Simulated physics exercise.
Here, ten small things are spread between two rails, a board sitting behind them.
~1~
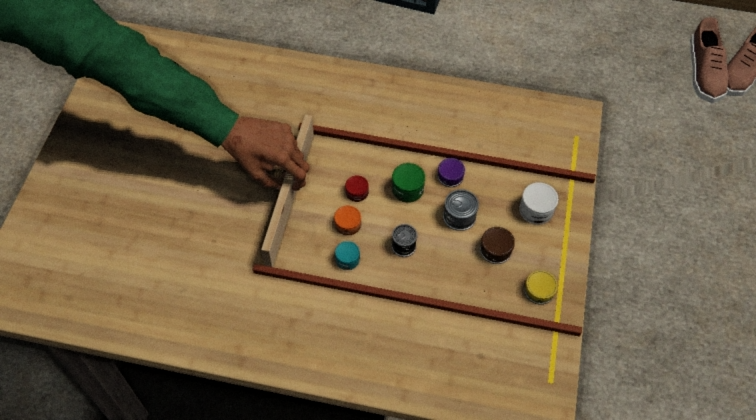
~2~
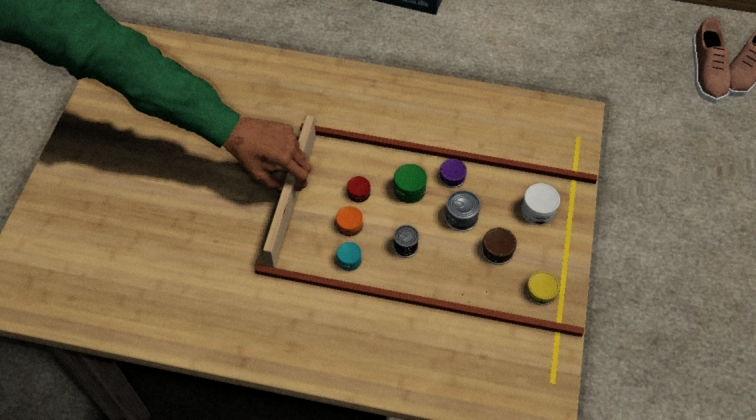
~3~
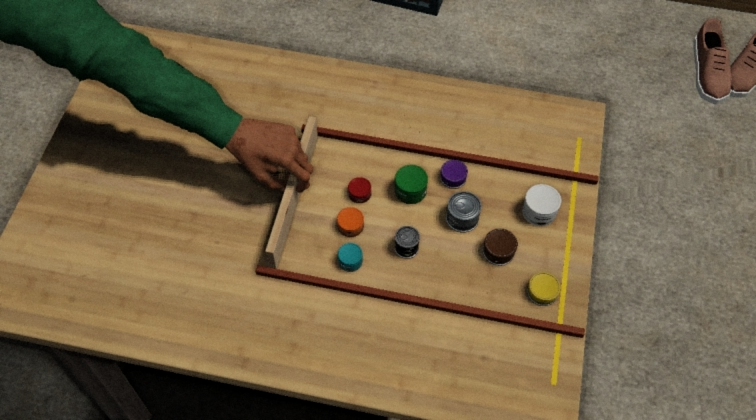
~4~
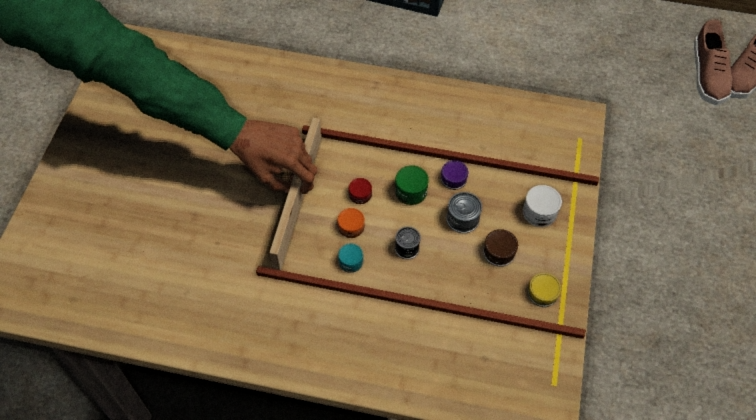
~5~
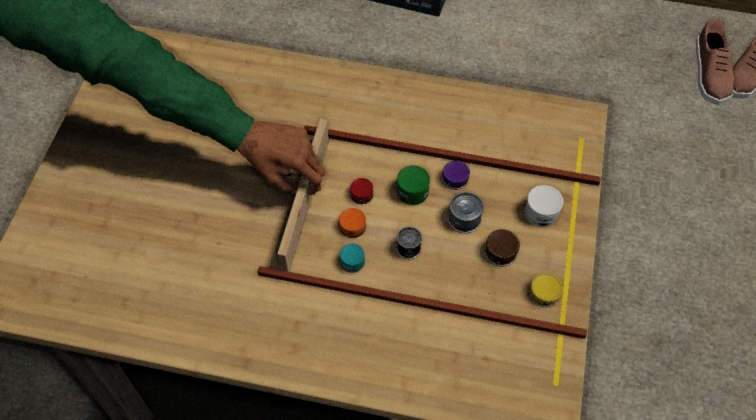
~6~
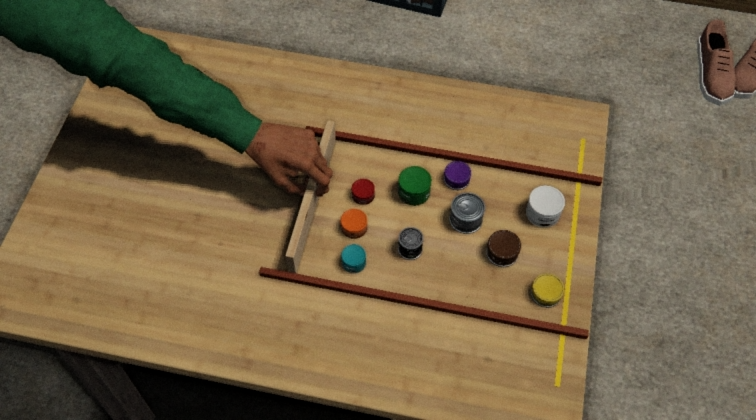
To begin with, a hand in a green sleeve holds a board upright at the left end of two red rails, behind ten small round containers spread across a wooden table. The hand then slides the board slightly right, narrowing the gap, while the containers stay in place.
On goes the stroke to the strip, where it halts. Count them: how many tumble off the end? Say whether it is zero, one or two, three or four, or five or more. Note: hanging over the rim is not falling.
I expect that three or four fall off.
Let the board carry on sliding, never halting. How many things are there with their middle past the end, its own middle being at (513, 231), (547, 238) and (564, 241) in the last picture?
Going through the three positions, you'd get 0, 1 and 4.
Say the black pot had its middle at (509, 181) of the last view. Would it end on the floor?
From that start the object does not stay.
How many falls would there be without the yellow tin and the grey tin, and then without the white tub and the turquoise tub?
The number fallen is 2, and in the other try 2.
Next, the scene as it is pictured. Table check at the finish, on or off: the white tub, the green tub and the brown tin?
White tub - goes; green tub - stays; brown tin - goes.
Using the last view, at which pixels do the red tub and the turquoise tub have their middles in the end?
Okay, so first (585, 241), and next (579, 311).
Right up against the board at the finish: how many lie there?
Tally at the end: 6.
A little later, none off yet; yellow tin at rest near (547, 291); white tub at rest near (545, 207); brown tin at rest near (504, 249).
Next, none off yet; yellow tin at rest near (547, 291); white tub moving near (547, 206); brown tin shifted about its own width near (522, 258).
When it is over, the number that fall off is three or four; down, grey tin, brown tin, white tub and yellow tin.
